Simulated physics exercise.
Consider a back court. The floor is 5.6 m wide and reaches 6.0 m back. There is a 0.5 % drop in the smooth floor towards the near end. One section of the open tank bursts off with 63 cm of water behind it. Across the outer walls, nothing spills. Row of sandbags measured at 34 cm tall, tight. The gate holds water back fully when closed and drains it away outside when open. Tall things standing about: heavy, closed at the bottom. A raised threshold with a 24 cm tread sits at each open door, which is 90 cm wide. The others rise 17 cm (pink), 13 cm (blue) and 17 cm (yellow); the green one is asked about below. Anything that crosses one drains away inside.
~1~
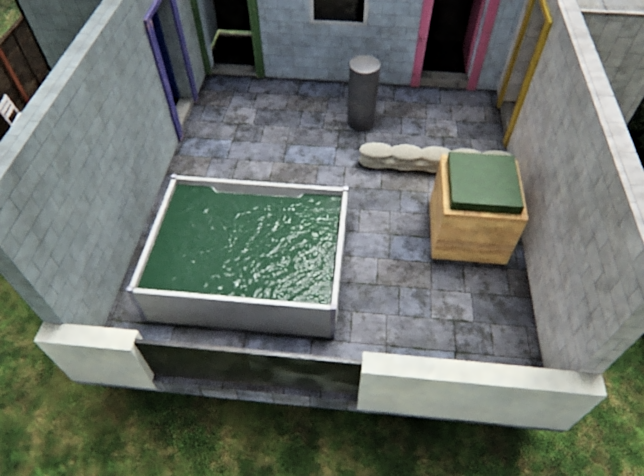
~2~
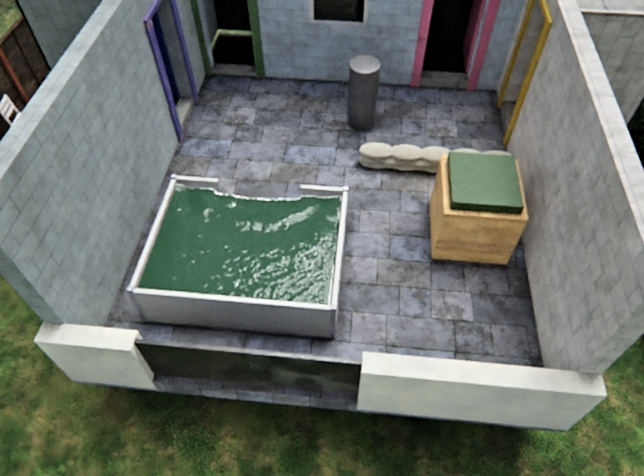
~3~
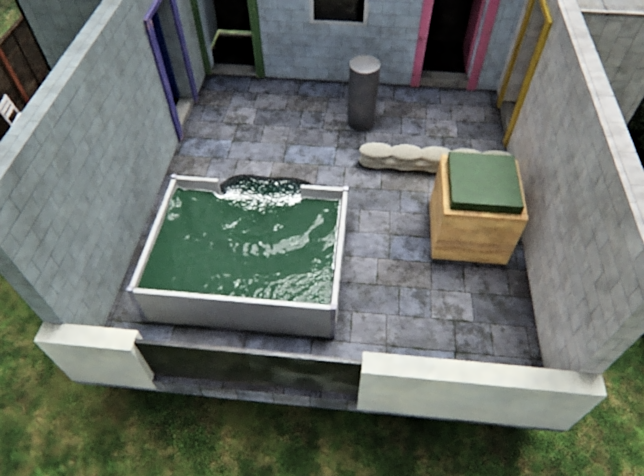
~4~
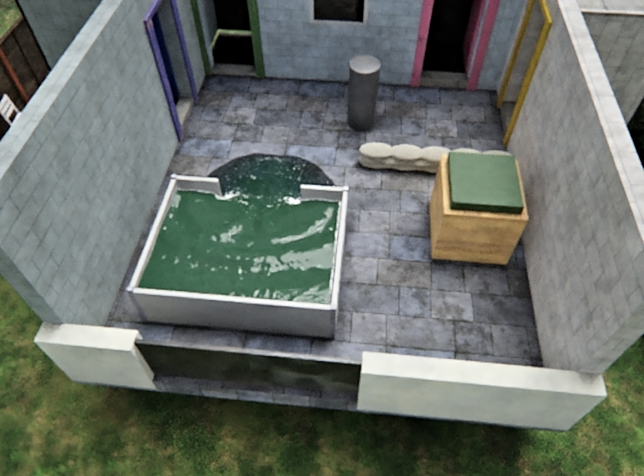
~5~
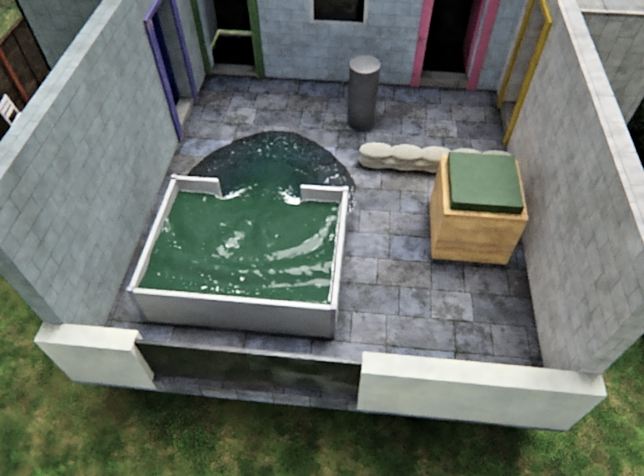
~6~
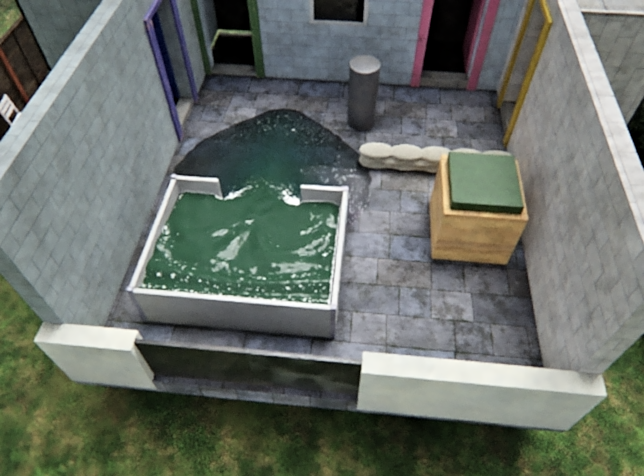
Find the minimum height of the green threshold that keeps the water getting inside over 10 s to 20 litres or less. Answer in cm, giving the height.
Roughly 25 cm.
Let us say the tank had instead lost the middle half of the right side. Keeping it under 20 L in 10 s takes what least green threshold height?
Minimum height: Approx. 8.5 cm.
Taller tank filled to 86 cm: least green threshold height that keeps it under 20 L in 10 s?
Minimum height: Approx. 37 cm.
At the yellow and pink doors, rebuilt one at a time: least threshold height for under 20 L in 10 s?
Close to 14.0 cm (yellow) and close to 10.5 cm (pink).
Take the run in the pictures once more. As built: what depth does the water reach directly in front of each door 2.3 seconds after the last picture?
Pink door 5 cm, blue door 11 cm, yellow door 10 cm, green door 26 cm.
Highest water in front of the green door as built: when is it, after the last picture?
The depth peaks at about 1.8 seconds.
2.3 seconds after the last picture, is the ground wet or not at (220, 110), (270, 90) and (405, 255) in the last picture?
1: Awash; 2: Awash; 3: Unwetted.
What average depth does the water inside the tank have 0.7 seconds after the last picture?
On average, around 43 cm.
Then, 0.7 s after the last picture water covers 35 % of the floor, deepest (32 cm) near (259, 205); 10 cm at the green door, 1 litre in over its 8 cm threshold.
Then, 2.3 s after the last picture water covers 60 % of the floor, deepest (28 cm) near (207, 98); 26 cm at the green door, 151 litres in over its 8 cm threshold.
Then, 9.3 s after the last picture water covers 90 % of the floor, deepest (14 cm) near (93, 356); 10 cm at the green door, 318 litres in over its 8 cm threshold.
At the green door as built, the water peaked near 29 cm, 1.9 s after the last picture.
With a threshold of 23 cm, 31 litres would have come in within the 10 s; with 31 cm, 6 litres. So under 20 litres takes about 25 cm.
